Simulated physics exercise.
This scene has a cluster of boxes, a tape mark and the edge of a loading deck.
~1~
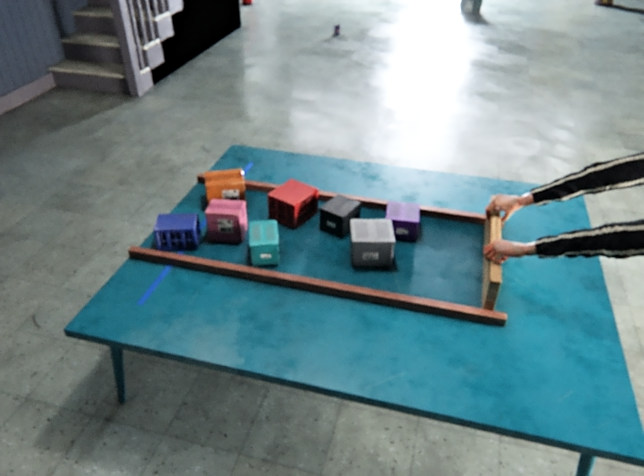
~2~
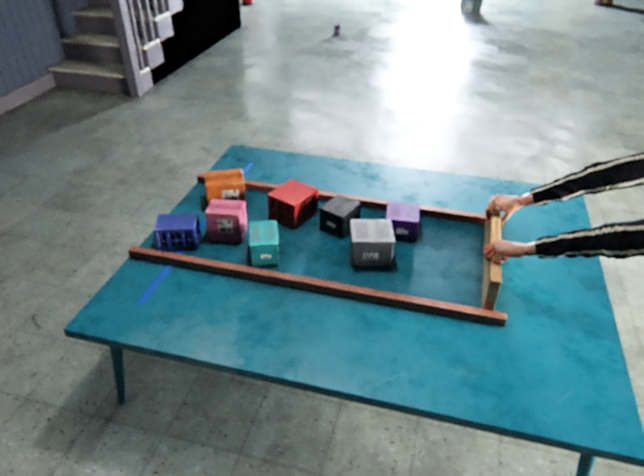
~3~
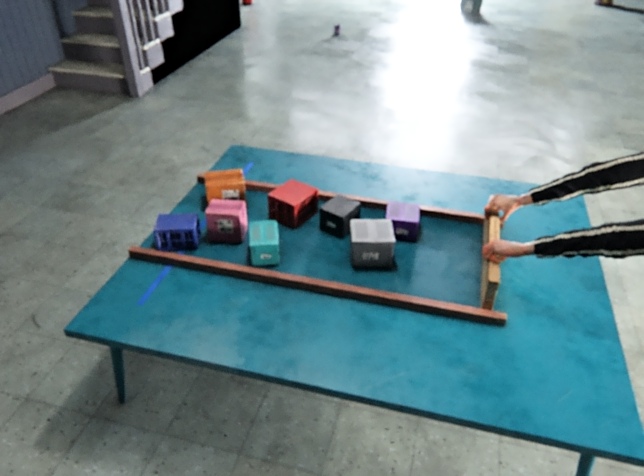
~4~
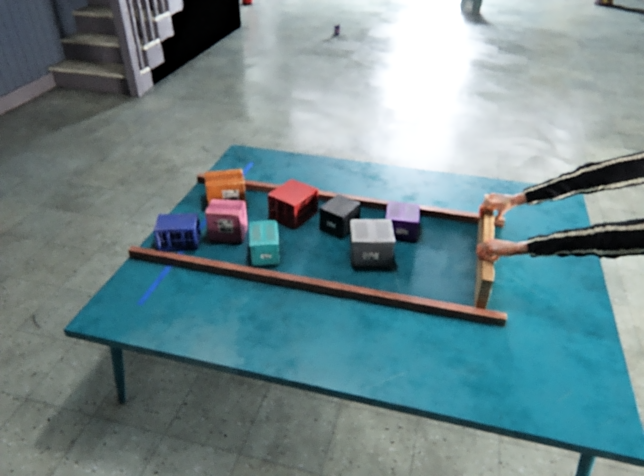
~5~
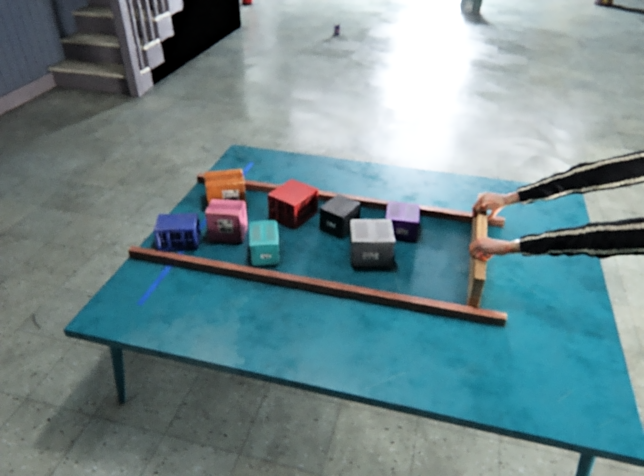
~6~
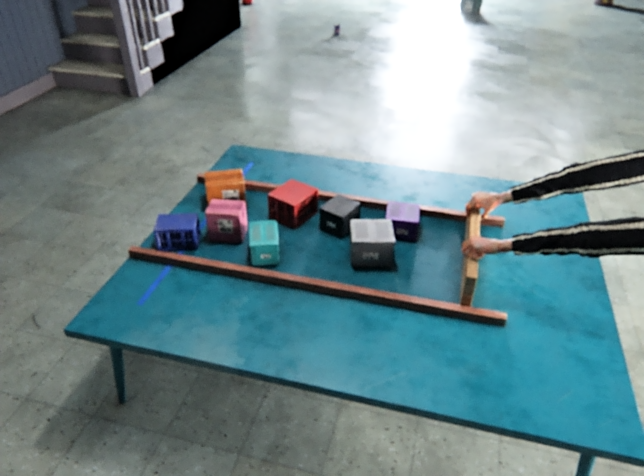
On a teal table, two hands held a wooden plank upright between two rails, then slid it a little to the left, while the colourful boxes between the rails stayed still.
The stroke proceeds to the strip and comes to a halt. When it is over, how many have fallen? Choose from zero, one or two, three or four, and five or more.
When it is over, five or more have fallen.
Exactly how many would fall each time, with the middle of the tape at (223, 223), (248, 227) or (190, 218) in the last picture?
In order, the counts are 2, 1 and 5.
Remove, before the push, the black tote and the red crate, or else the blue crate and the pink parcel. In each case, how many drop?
The counts: 3 and 3.
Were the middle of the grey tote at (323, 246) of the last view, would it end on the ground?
Result: It stays aboard.
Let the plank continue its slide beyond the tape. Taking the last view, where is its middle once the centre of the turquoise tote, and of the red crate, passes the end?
Middle: Roughly (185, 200); roughly (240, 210).
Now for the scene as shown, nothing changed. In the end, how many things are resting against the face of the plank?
The number is 3.
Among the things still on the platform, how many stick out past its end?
Number: 0.
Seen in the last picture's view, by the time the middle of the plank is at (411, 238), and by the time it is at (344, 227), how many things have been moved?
At that stage 1; at the next, 4.
Soon after, none off yet; blue crate at rest near (178, 232); orange parcel at rest near (225, 190); pink parcel at rest near (227, 221).
By the end, the number that fall off is five or more; fallen, black tote, red crate, pink parcel, orange parcel and blue crate.
